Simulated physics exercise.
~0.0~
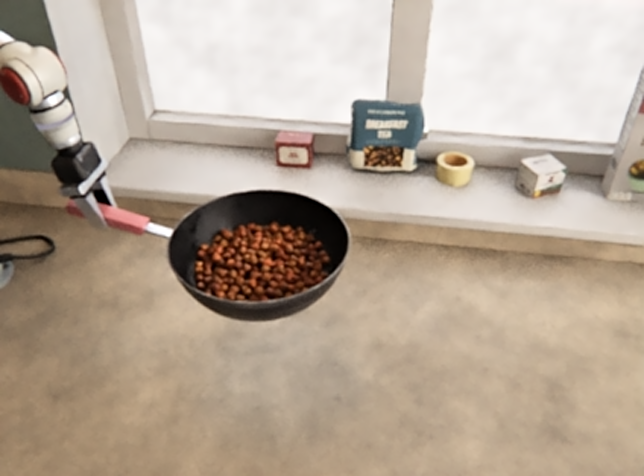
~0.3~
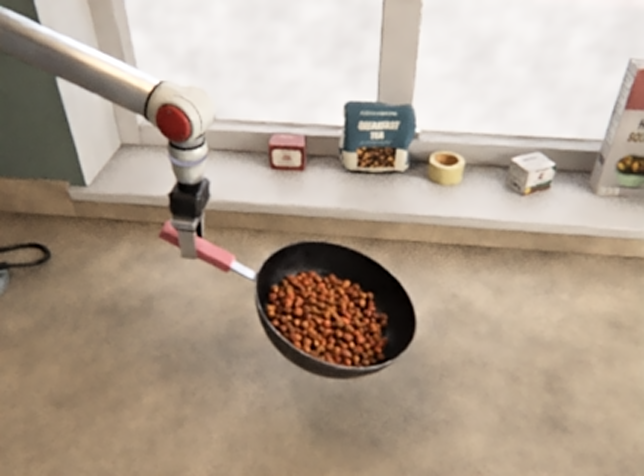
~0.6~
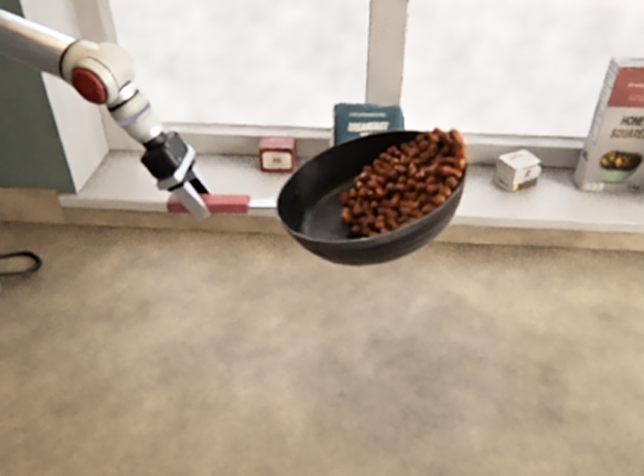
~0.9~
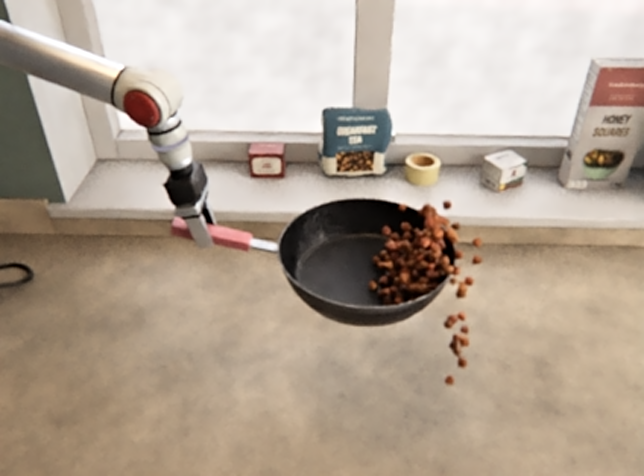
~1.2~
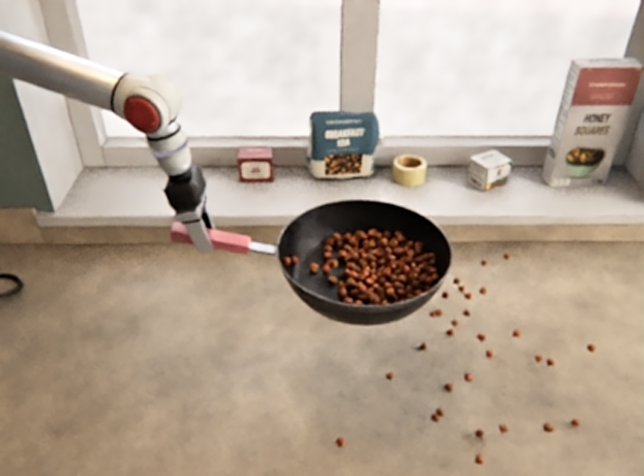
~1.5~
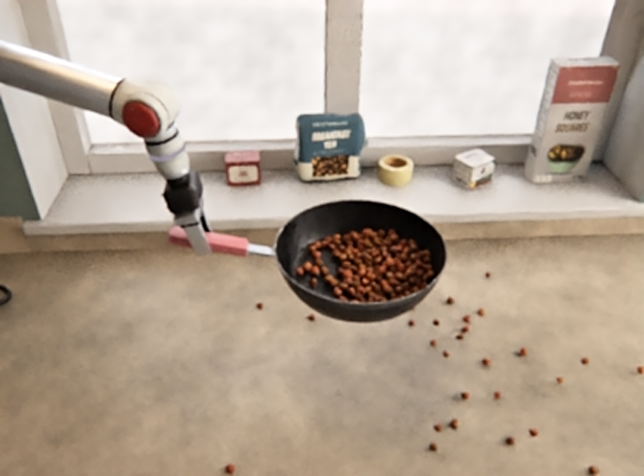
A robot arm tossed a black frying pan full of hazelnuts, swinging it down and then up to the right, and a bunch spilled over the far right side, scattering across the counter while most of them settled back in the pan.
